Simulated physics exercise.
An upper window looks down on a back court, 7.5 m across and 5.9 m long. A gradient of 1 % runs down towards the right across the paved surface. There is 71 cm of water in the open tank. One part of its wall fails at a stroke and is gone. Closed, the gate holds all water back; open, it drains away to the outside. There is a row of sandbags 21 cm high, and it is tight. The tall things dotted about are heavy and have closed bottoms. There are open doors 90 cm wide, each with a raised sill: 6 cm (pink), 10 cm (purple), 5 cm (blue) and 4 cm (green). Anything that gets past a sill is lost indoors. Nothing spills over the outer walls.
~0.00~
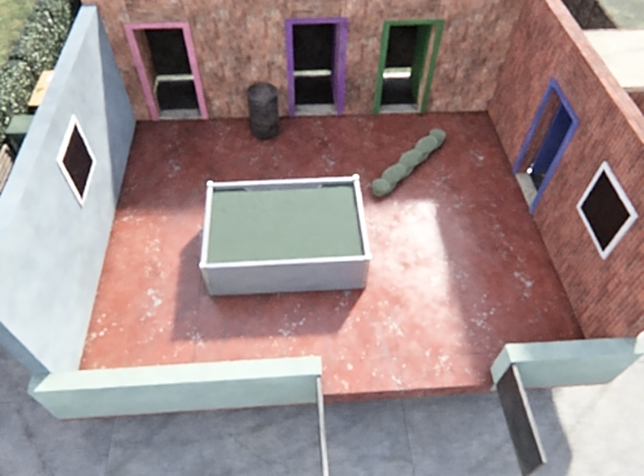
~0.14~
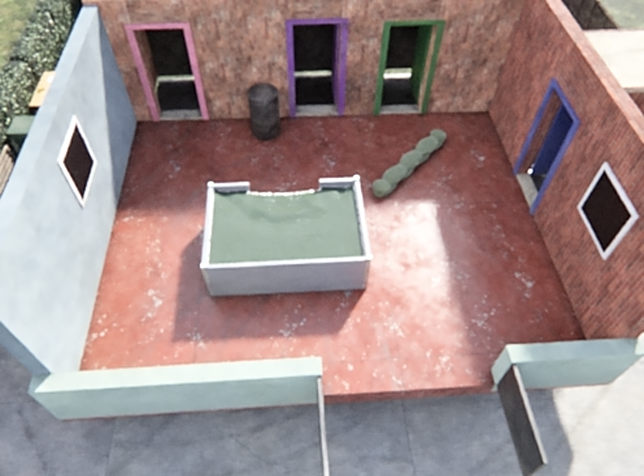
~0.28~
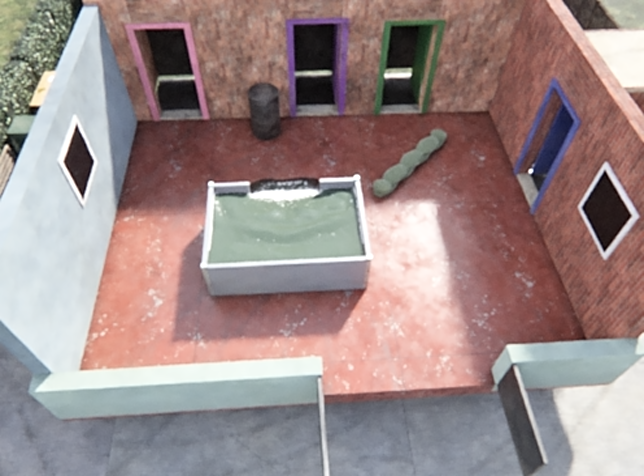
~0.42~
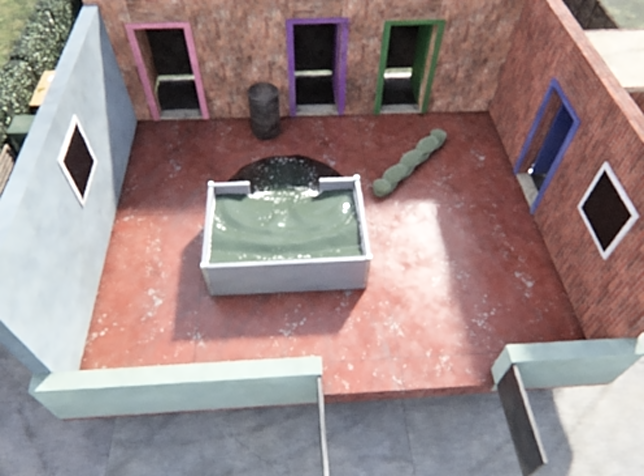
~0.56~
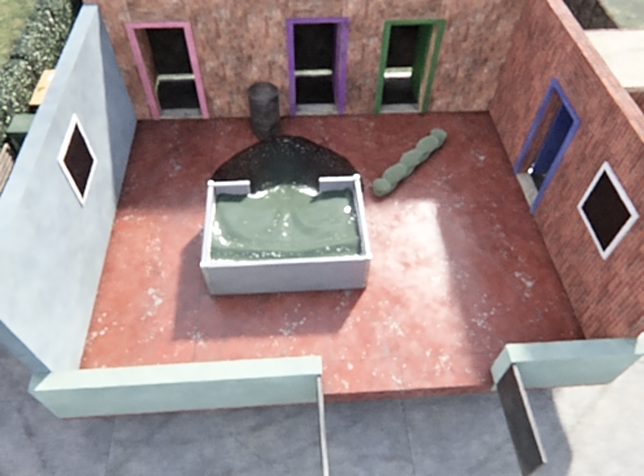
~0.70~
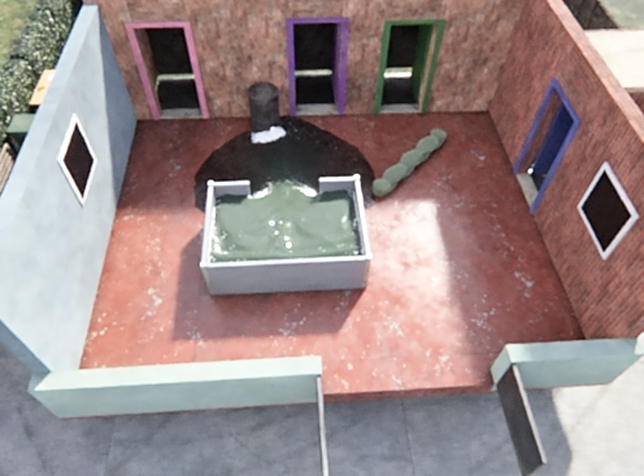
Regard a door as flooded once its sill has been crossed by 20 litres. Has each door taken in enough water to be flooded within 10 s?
At the end, the pink door lets the inflow top the limit. The purple door lets the inflow top the limit. The blue door holds the inflow within the limit. The green door lets the inflow top the limit.
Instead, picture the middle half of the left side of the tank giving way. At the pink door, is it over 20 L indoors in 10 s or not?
Note: Pink door, beyond the limit.
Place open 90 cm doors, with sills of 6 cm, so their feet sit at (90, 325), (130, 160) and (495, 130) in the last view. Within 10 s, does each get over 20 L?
Per doorway, in order: Insufficient / sufficient / sufficient.
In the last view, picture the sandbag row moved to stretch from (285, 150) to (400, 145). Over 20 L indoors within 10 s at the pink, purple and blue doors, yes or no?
At the pink door the limit is exceeded, at the purple door it is exceeded, and at the blue door it is exceeded.
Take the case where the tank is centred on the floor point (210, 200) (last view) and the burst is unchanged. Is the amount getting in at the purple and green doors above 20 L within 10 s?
So the purple door keeps within it and the green door tops the limit.
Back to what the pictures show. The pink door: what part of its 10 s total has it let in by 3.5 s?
50 per cent, roughly.
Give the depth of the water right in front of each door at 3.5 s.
Depths in cm: Pink 14, purple 21, blue 1, green 8.
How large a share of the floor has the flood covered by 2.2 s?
I'd say around 30 %.
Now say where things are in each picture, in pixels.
In the first picture, still water, 71 cm deep, in the open tank at (285, 222).
In the second picture, water pours out on the open tank's far side and has run 0.7 m, to a hidden place; typically 11 cm deep outside, 71 cm at the open tank's back.
In the third picture, water pours out on the open tank's far side and has run 1.0 m, to a hidden place; typically 12 cm deep outside, 71 cm at the open tank's back.
In the fourth picture, the front is at (301, 158), 1.5 m from the gap on the open tank's far side; 2.4 m2 of floor is under water; 65 cm left at the back of the open tank.
In the fifth picture, the front is at (276, 138), 2.0 m from the gap on the open tank's far side; 4.0 m2 of floor is under water; 60 cm left at the back of the open tank.
In the sixth picture, the front is at (287, 118), 2.7 m from the gap on the open tank's far side; 5.6 m2 of floor is under water; 64 cm left at the back of the open tank.
After 1.4 s water covers 25 % of the floor and is deepest (40 cm) near (267, 143); pink door 7 cm at the sill, 0 L in, purple door 11 cm at the sill, 59 L in, blue door not reached, green door not reached.
After 2.2 s water covers 30 % of the floor and is deepest (40 cm) near (137, 123); pink door 16 cm at the sill, 30 L in, purple door 27 cm at the sill, 195 L in, blue door not reached, green door 12 cm at the sill, 9 L in.
After 3.5 s water covers 40 % of the floor and is deepest (25 cm) near (137, 123); pink door 14 cm at the sill, 88 L in, purple door 21 cm at the sill, 308 L in, blue door not reached, green door 8 cm at the sill, 33 L in.
After 6.0 s water covers 75 % of the floor and is deepest (19 cm) near (486, 120); pink door 11 cm at the sill, 154 L in, purple door 13 cm at the sill, 387 L in, blue door 5 cm at the sill, 0 L in, green door 6 cm at the sill, 50 L in.
After 10.0 s water covers 95 % of the floor and is deepest (11 cm) near (488, 125); pink door 5 cm at the sill, 175 L in, purple door 8 cm at the sill, 397 L in, blue door 4 cm at the sill, 0 L in, green door 6 cm at the sill, 61 L in.
